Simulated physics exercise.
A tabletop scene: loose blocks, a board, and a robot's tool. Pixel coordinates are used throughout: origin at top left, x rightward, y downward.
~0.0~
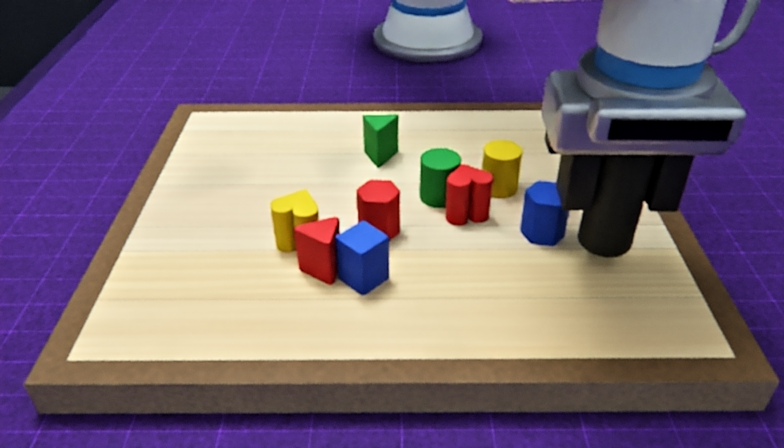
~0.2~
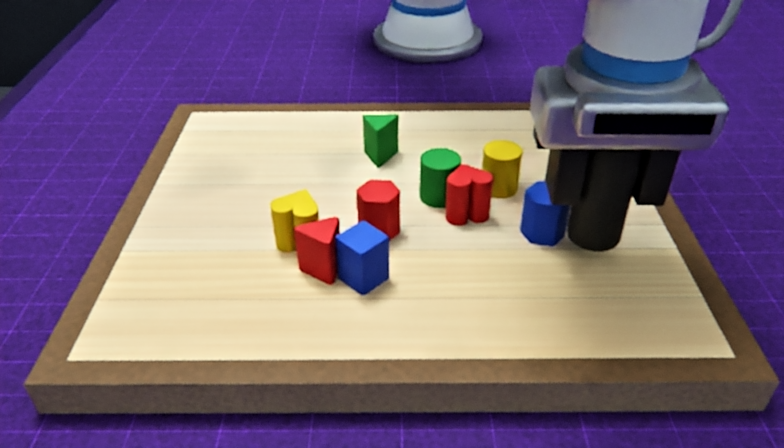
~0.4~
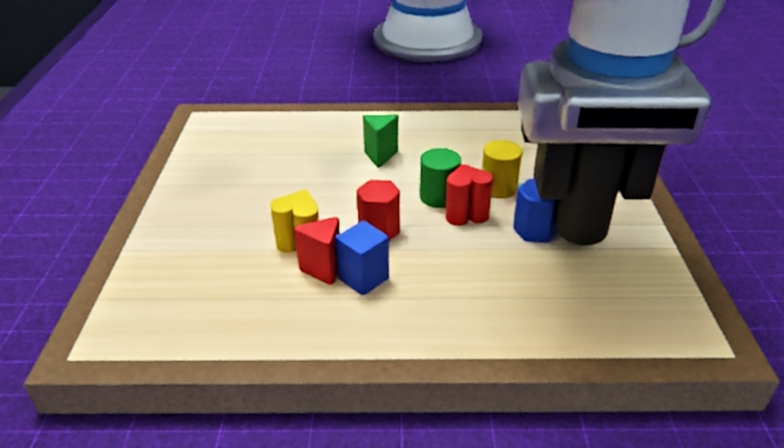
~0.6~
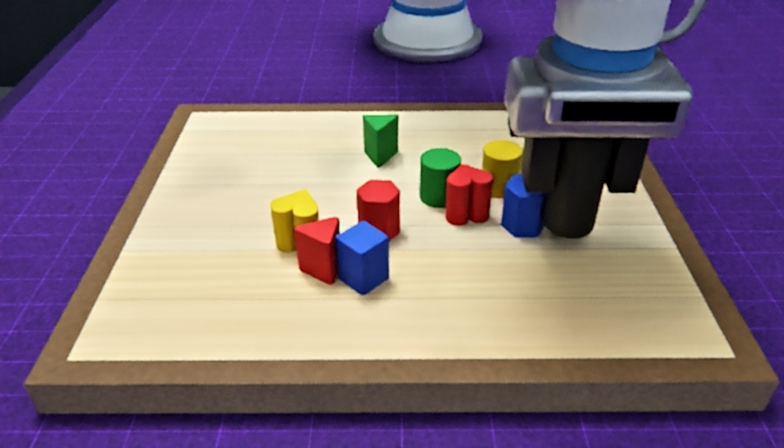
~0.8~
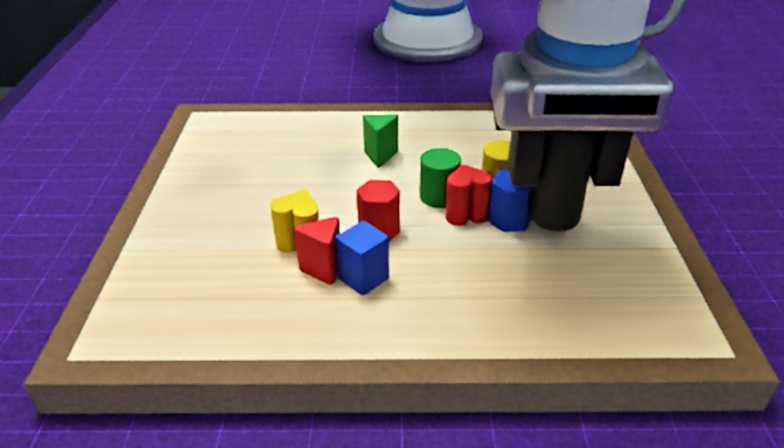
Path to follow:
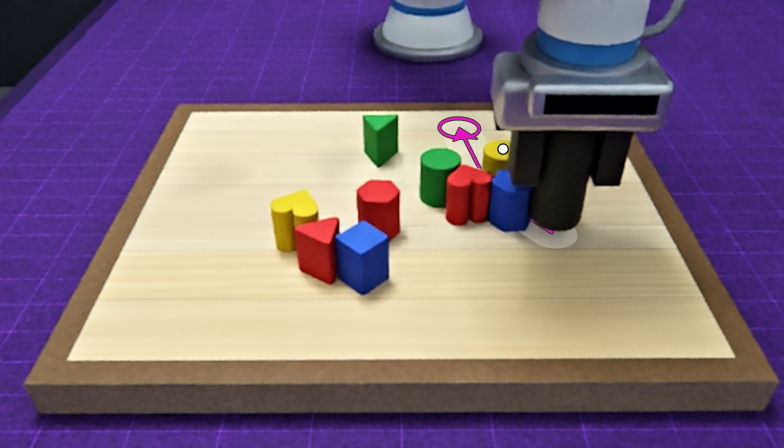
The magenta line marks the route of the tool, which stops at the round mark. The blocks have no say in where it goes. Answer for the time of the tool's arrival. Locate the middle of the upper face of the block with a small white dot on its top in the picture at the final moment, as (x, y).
Somewhere near (444, 78).
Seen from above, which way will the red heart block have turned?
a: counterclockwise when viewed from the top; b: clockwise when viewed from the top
Letter b.
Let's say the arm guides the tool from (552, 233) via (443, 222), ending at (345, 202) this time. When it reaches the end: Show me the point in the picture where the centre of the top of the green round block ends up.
The spot you're after is about (420, 149) in the image.
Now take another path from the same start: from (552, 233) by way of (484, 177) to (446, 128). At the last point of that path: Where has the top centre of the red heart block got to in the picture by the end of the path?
Just about (439, 177).
Drawn move, from (552, 233) over (486, 178) to (459, 128); the dot is on the yellow round block.
The first path, step by step. One third of the way, tool (503, 181); green round block (431, 155); red heart block (436, 177), turned 40° clockwise; yellow round block (488, 135); blue six-sided block (469, 168), turned 105° anticlockwise.
Two thirds of the way, tool (476, 146); green round block (431, 155); red heart block (436, 177), turned 40° clockwise; yellow round block (464, 104); blue six-sided block (469, 167), turned 110° anticlockwise.
At the end, tool (460, 115); green triangular block still; green round block (431, 155); red heart block (436, 177), turned 40° clockwise; yellow round block (444, 78); blue six-sided block (469, 167), turned 110° anticlockwise.
